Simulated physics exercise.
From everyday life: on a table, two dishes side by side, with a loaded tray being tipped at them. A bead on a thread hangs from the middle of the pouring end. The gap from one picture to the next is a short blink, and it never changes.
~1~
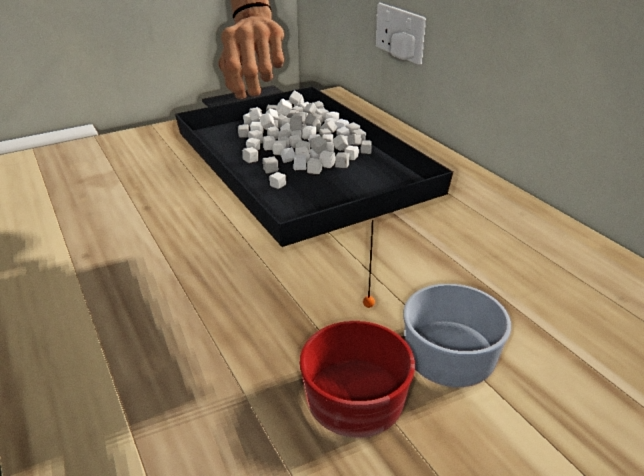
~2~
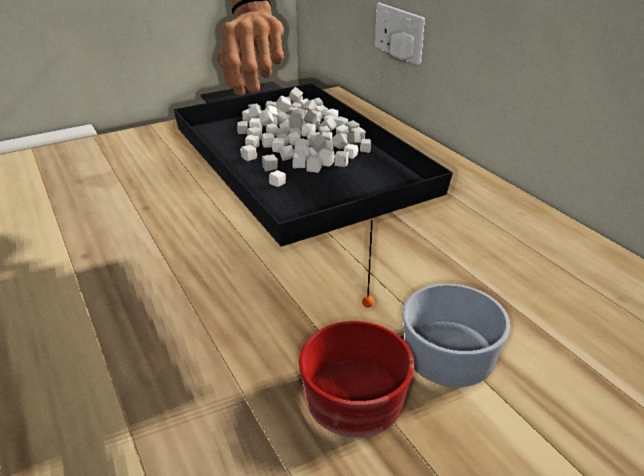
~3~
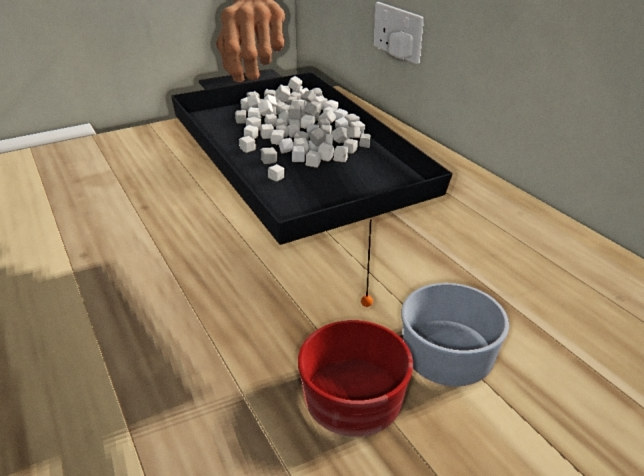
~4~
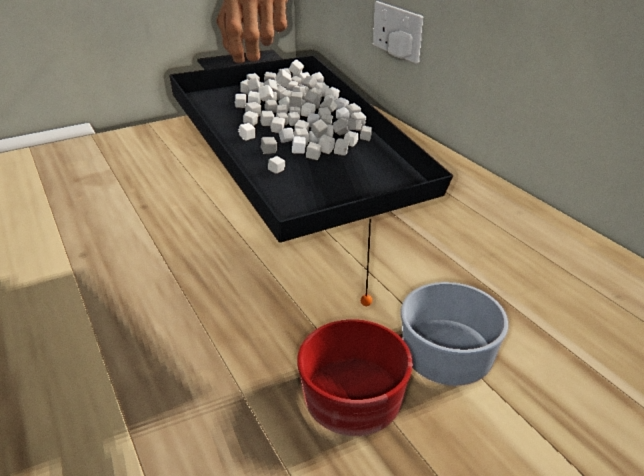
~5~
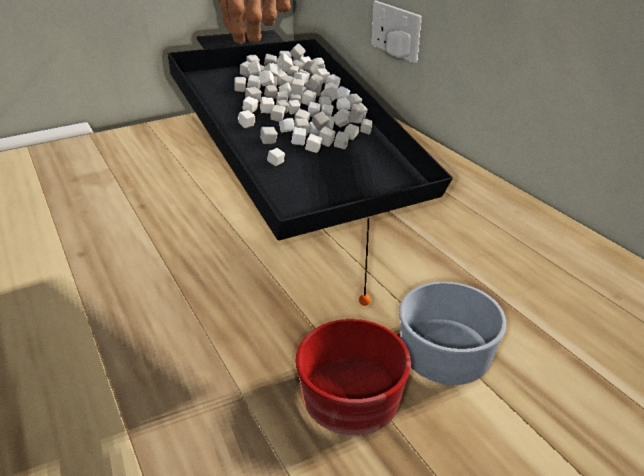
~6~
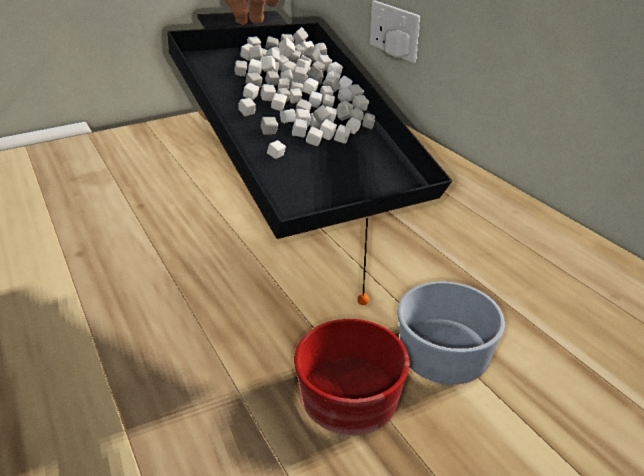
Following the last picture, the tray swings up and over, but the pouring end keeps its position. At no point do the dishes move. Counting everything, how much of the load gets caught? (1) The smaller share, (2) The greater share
(2) The greater share.
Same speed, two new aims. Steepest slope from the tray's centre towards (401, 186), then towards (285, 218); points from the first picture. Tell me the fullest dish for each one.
Record: Try 1, the dish at the right; try 2, the dish at the left.
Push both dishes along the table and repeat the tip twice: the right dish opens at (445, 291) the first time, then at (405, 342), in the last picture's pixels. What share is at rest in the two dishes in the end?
Roughly 40% on the first try and 40% on the second.
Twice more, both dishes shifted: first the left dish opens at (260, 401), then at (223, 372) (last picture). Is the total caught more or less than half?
Short of half and then Short of half.
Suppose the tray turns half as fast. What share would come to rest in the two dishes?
I'd expect near 60 per cent.
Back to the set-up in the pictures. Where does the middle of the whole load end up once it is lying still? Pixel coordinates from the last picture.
The centre ends up roughly at (444, 354).
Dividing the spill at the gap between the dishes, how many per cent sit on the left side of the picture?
Close to 10 per cent.
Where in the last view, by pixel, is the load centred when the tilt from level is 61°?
The load is centred near (407, 157).
Soon, tray tipped steeply; nearly all on the tray; a small part in the air.
A while on, tray tipped right over; most on the tray; a small part in the right dish; a small part outside both; a stray few in the air.
Towards the end, tray tipped past a quarter turn; a small part in the left dish; about two thirds in the right dish; about a third outside both.
Finally, tray tipped past a quarter turn; a small part in the left dish; about two thirds in the right dish; about a third outside both.
